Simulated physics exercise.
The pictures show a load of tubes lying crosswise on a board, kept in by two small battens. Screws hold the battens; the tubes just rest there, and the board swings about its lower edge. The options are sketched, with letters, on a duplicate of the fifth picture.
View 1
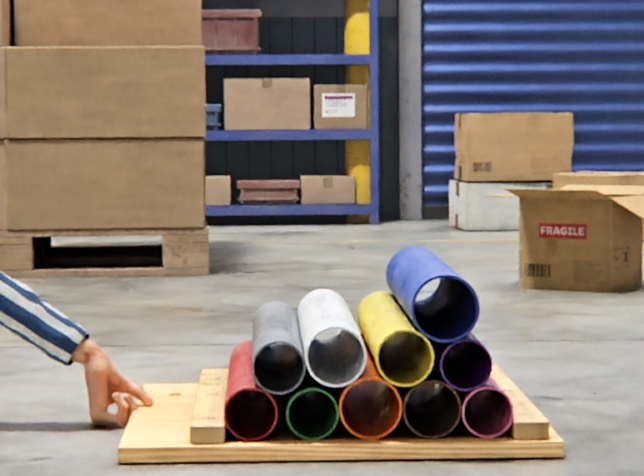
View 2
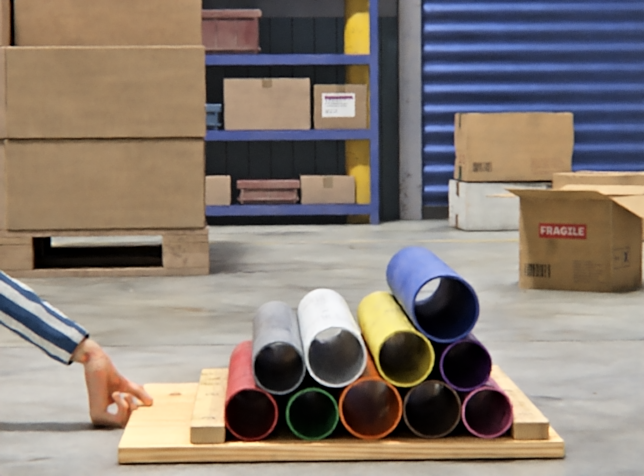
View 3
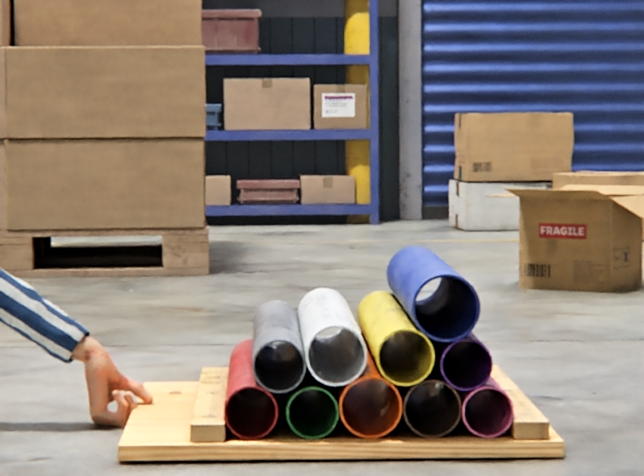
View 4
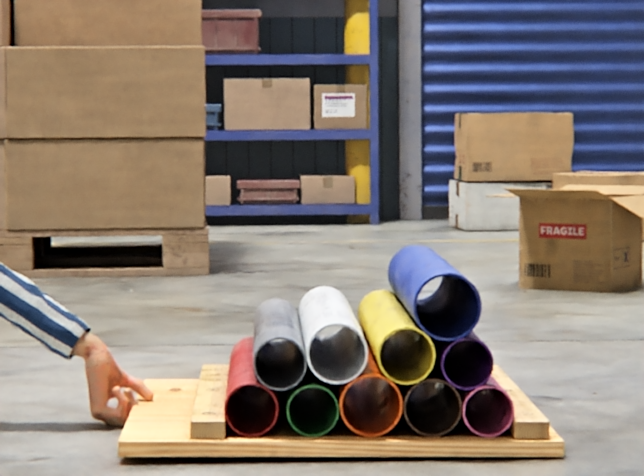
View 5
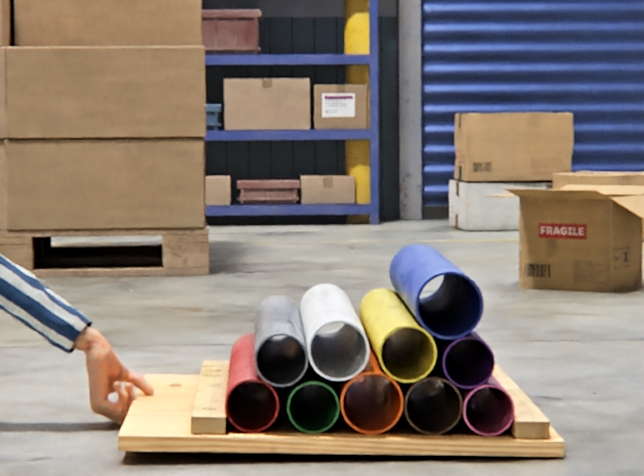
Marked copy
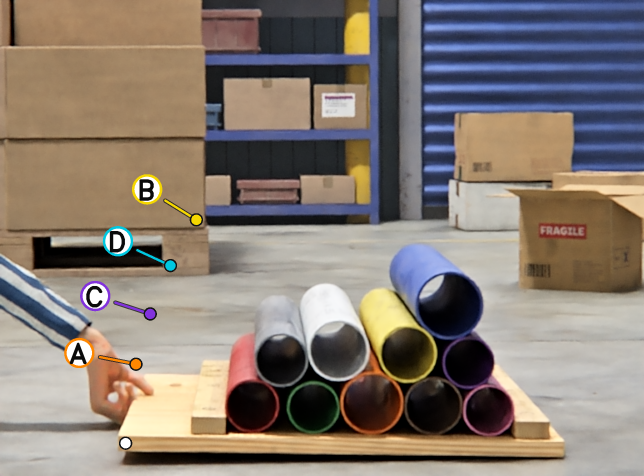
In a warehouse, a hand slightly lifting the left end of a wooden board carrying a stack of colourful tubes.
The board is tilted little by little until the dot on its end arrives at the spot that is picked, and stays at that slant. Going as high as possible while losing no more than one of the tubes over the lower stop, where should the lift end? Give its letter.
The answer is mark C.
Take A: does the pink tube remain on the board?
Yes.
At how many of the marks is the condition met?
Two of the four.
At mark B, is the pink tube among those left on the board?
The pink tube: Yes.
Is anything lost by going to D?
At D: Yes.
On the marked copy, A at (136, 364); B at (196, 220); C at (150, 314); D at (171, 266); the white dot at (126, 443).
Taking C. A third of the way, board at 14°.
Two thirds of the way, board at 19°.
When it is over, board at 19°, none over the low batten.
As for the rest, A none over the low batten; B five over the low batten; D four over the low batten (yellow, purple, white, blue).
